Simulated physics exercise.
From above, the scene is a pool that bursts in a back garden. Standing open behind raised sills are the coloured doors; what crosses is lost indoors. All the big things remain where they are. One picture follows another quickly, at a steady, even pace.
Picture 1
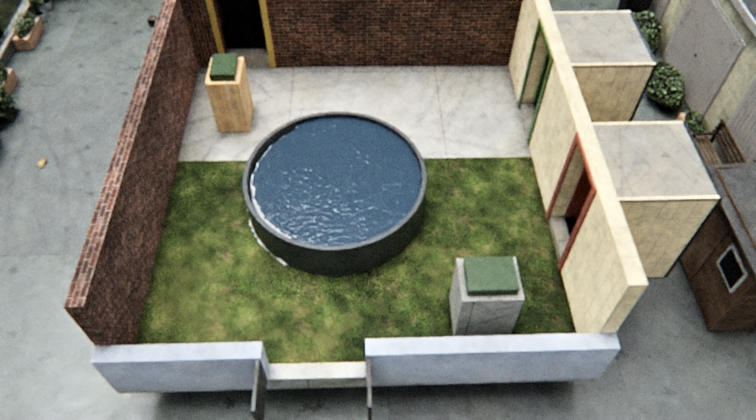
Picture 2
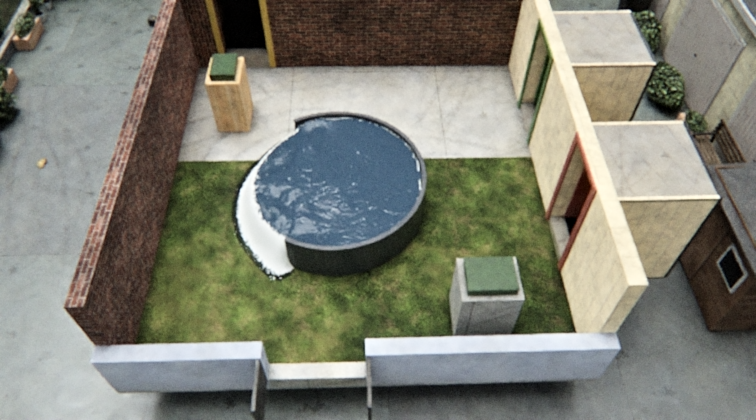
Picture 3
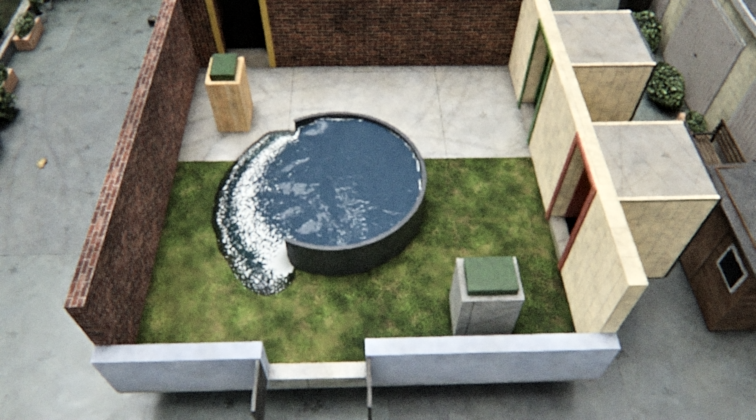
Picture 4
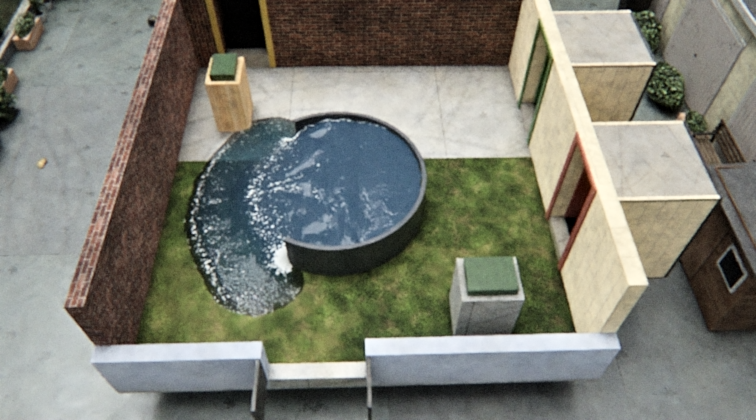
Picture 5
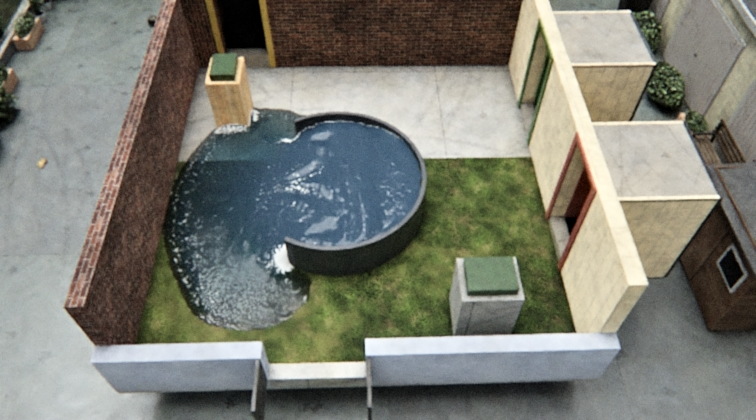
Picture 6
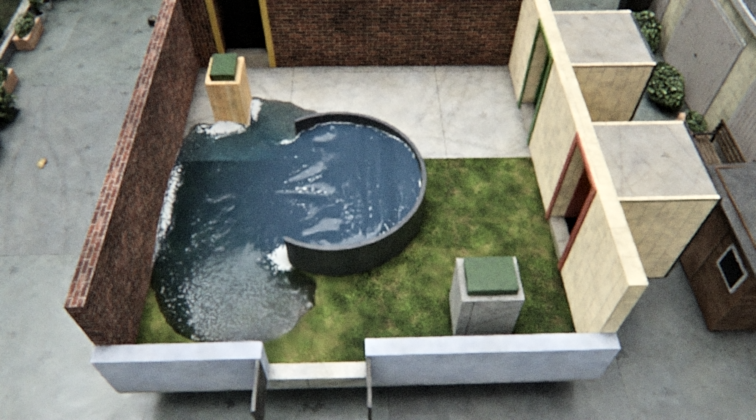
The clip opens on a round, dark-walled pool standing whole in a walled back garden of grass and paving. Its left side bursts open, and water surges out in a white, foaming arc. The water spreads widely over the grass, reaching the wooden planter and the brick wall on the left.
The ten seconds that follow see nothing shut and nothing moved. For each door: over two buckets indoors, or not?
The green door will respect the limit; the red door will respect the limit; the yellow door will respect the limit.
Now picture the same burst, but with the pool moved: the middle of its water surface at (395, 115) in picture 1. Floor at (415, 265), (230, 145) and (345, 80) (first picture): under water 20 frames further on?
Result: Spared; inundated; inundated.
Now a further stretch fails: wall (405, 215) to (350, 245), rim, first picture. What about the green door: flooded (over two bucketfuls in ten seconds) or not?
Outcome - green door: Below threshold.
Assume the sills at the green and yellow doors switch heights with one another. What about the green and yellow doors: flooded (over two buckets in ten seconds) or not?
Well, the green door comes in under the cap, while the yellow door breaks the cap.
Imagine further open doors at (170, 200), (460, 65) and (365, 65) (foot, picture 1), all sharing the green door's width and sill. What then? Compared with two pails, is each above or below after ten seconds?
Going door by door: The first runs past the limit, the second remains below the limit, the third remains below the limit.
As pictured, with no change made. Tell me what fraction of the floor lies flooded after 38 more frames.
I reckon around 95 %.
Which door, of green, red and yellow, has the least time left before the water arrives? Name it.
I'd say the yellow-painted one.
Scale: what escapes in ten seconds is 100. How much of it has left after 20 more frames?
Roughly 10 percent.
A moment on, water covers 35 % of the floor; the green door not reached, the red door not reached, the yellow door wet at the sill, nothing in.
Next, water covers 40 % of the floor; the green door not reached, the red door not reached, the yellow door wet at the sill, nothing in.
Then, water covers 55 % of the floor; the green door not reached, the red door not reached, the yellow door wet at the sill, nothing in.
Later, water covers 95 % of the floor; the green door wet at the sill, nothing in, the red door wet at the sill, nothing in, the yellow door wet at the sill, nothing in.
In the end, water covers 100 % of the floor; the green door wet at the sill, nothing in, the red door wet at the sill, nothing in, the yellow door wet at the sill, nothing in.
